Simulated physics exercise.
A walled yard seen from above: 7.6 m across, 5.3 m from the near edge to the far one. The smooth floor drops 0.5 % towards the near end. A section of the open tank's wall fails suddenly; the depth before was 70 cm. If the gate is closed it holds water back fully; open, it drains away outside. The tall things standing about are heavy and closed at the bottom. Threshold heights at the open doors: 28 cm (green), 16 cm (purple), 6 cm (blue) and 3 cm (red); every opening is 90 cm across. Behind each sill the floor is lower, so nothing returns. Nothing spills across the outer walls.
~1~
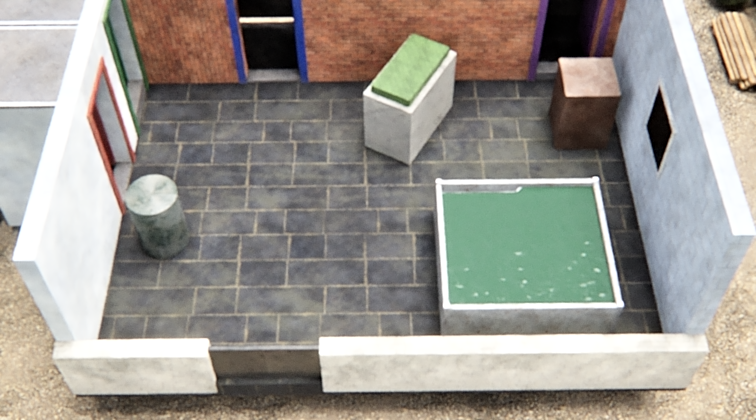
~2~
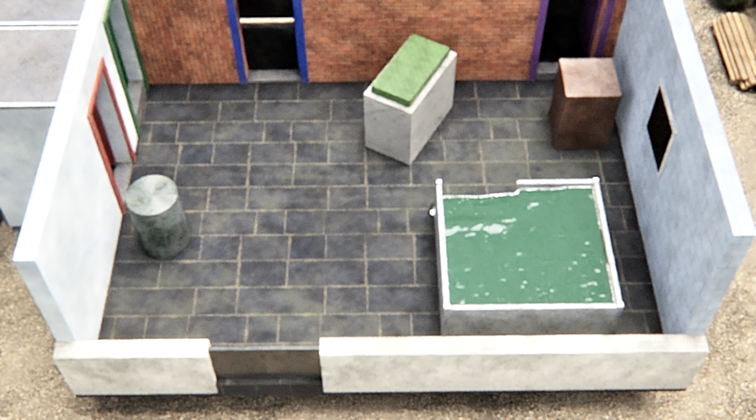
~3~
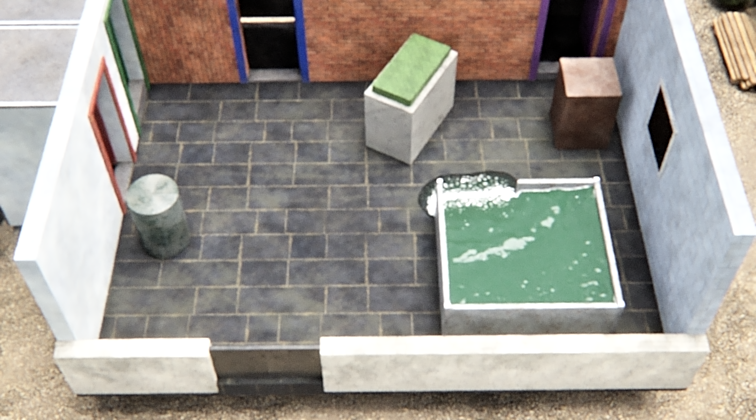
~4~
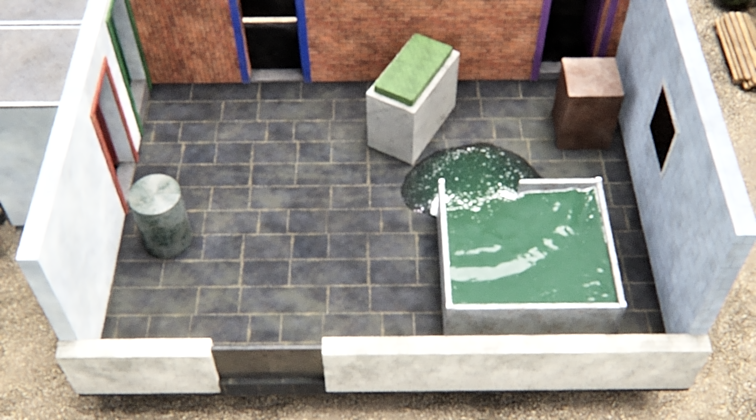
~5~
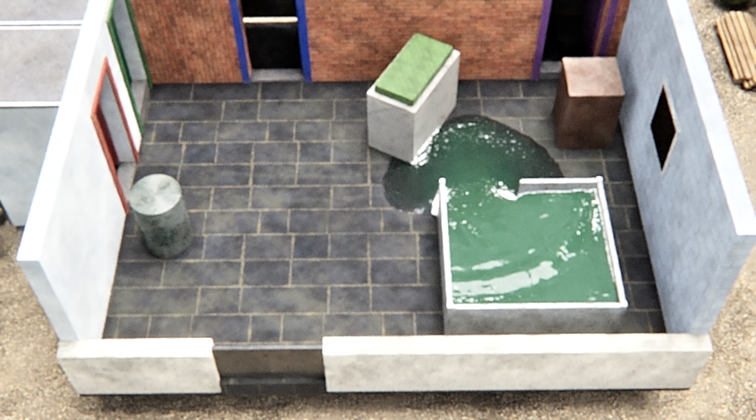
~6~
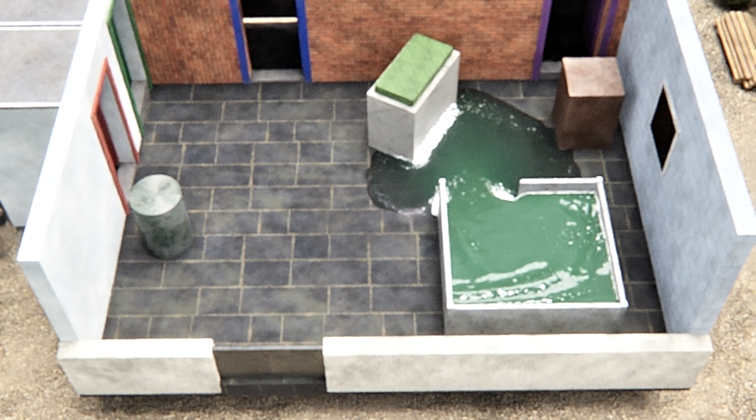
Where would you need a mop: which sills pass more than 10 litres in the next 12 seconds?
The water let in: At the green door it keeps below the limit; at the purple door it goes over the limit; at the blue door it does not reach the limit; at the red door it passes the limit.
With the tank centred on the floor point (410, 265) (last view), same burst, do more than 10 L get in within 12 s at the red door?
Against that limit: Red past it.
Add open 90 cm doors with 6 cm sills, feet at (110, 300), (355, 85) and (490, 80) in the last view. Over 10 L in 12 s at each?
In that order: Not over, under, above.
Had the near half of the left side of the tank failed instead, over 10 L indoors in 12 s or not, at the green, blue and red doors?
Then: Green not over, blue above, red above.
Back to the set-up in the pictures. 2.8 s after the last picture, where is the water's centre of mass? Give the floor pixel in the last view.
At about (487, 188).
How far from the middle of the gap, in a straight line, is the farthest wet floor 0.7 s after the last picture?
About 3.4 m.
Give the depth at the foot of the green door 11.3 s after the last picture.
Some 6.5 cm.
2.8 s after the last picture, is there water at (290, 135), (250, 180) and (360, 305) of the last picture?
In turn: Wet, wet, not reached.
Then, 0.7 s after the last picture water covers 20 % of the floor and is deepest (43 cm) near (490, 82); green door not reached, purple door 10 cm at the sill, 0 L in, blue door not reached, red door not reached.
Then, 1.5 s after the last picture water covers 35 % of the floor and is deepest (48 cm) near (610, 81); green door not reached, purple door 22 cm at the sill, 9 L in, blue door not reached, red door not reached.
Then, 2.8 s after the last picture water covers 60 % of the floor and is deepest (38 cm) near (600, 89); green door 9 cm at the sill, 0 L in, purple door 32 cm at the sill, 64 L in, blue door 2 cm at the sill, 0 L in, red door 7 cm at the sill, 3 L in.
Then, 6.3 s after the last picture water covers 80 % of the floor and is deepest (20 cm) near (581, 105); green door 8 cm at the sill, 0 L in, purple door 19 cm at the sill, 184 L in, blue door 2 cm at the sill, 0 L in, red door 9 cm at the sill, 59 L in.
Then, 11.3 s after the last picture water covers 95 % of the floor and is deepest (14 cm) near (670, 351); green door 6 cm at the sill, 0 L in, purple door 9 cm at the sill, 189 L in, blue door 5 cm at the sill, 0 L in, red door 7 cm at the sill, 138 L in.
